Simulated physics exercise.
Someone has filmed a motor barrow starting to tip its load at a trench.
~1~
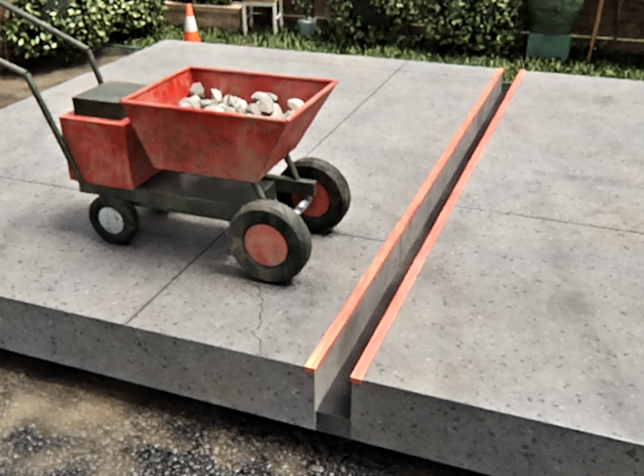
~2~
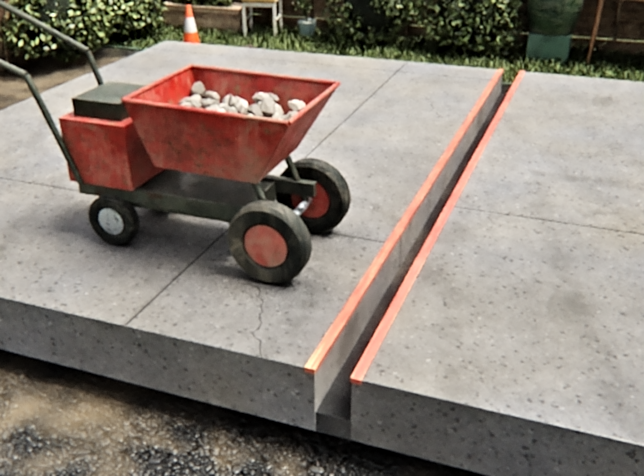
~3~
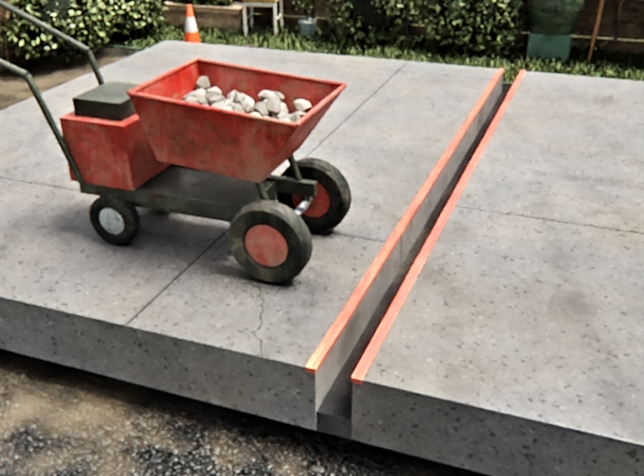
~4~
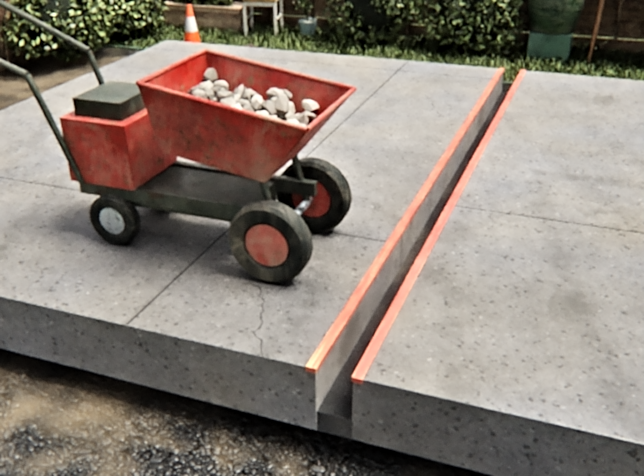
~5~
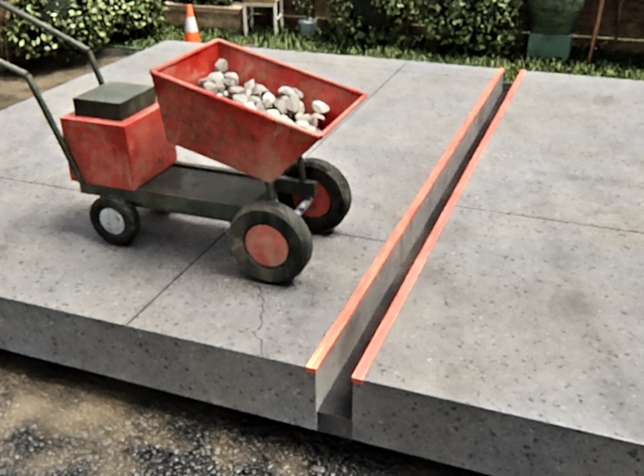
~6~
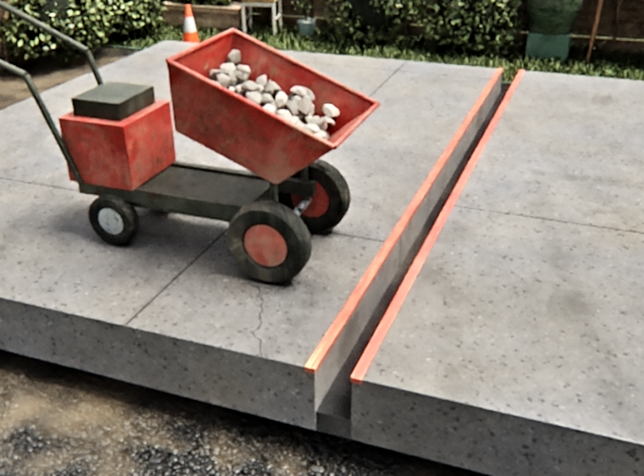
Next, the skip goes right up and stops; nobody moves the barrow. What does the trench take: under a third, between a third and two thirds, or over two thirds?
In the trench: Under a third.
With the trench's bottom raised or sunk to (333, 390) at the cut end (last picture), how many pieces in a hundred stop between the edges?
Near 10 %.
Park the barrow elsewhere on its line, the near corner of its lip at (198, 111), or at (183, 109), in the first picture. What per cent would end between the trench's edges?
The first gives 50 %, the second 30 %.
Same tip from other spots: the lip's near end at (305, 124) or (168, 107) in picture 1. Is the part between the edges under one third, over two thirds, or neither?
The first try: Less than a third. The second: Under a third.
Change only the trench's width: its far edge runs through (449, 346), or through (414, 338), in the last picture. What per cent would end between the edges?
About 90 and 60 per cent.
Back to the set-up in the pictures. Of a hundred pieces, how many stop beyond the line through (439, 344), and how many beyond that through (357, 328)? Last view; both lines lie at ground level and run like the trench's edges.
In turn 30 and 80 in a hundred.
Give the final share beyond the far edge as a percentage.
Close to 80 per cent.
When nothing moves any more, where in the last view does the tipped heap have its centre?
Near (456, 274).
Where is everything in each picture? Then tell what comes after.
Lip of the skip (286, 122), level; top of the load (238, 120), broken stones; first edge of the trench (338, 323); far edge (381, 331), the trench under half as wide as the skip, and about as deep as wide, in the first picture.
Lip of the skip (288, 123), tipped barely; top of the load (224, 112), in the second picture.
Lip of the skip (296, 126), tipped barely; top of the load (230, 109), in the third picture.
Lip of the skip (307, 130), tipped a little; top of the load (220, 102), in the fourth picture.
Lip of the skip (320, 137), tipped clearly; top of the load (231, 96), in the fifth picture.
Lip of the skip (334, 148), tipped clearly; top of the load (230, 93); first edge of the trench (338, 323); far edge (381, 332), in the sixth picture.
Just after the last frame, skip tipped steeply; every one in the skip.
A moment on, skip tipped right over; the larger part in the skip; about a tenth beyond it; just a few falling.
Further on, skip tipped right over; roughly a quarter in the skip; just a few in or heaped over the trench; roughly two thirds beyond it.
When it is over, skip tipped right over; about a tenth in the skip; about a tenth in or heaped over the trench; the larger part beyond it.
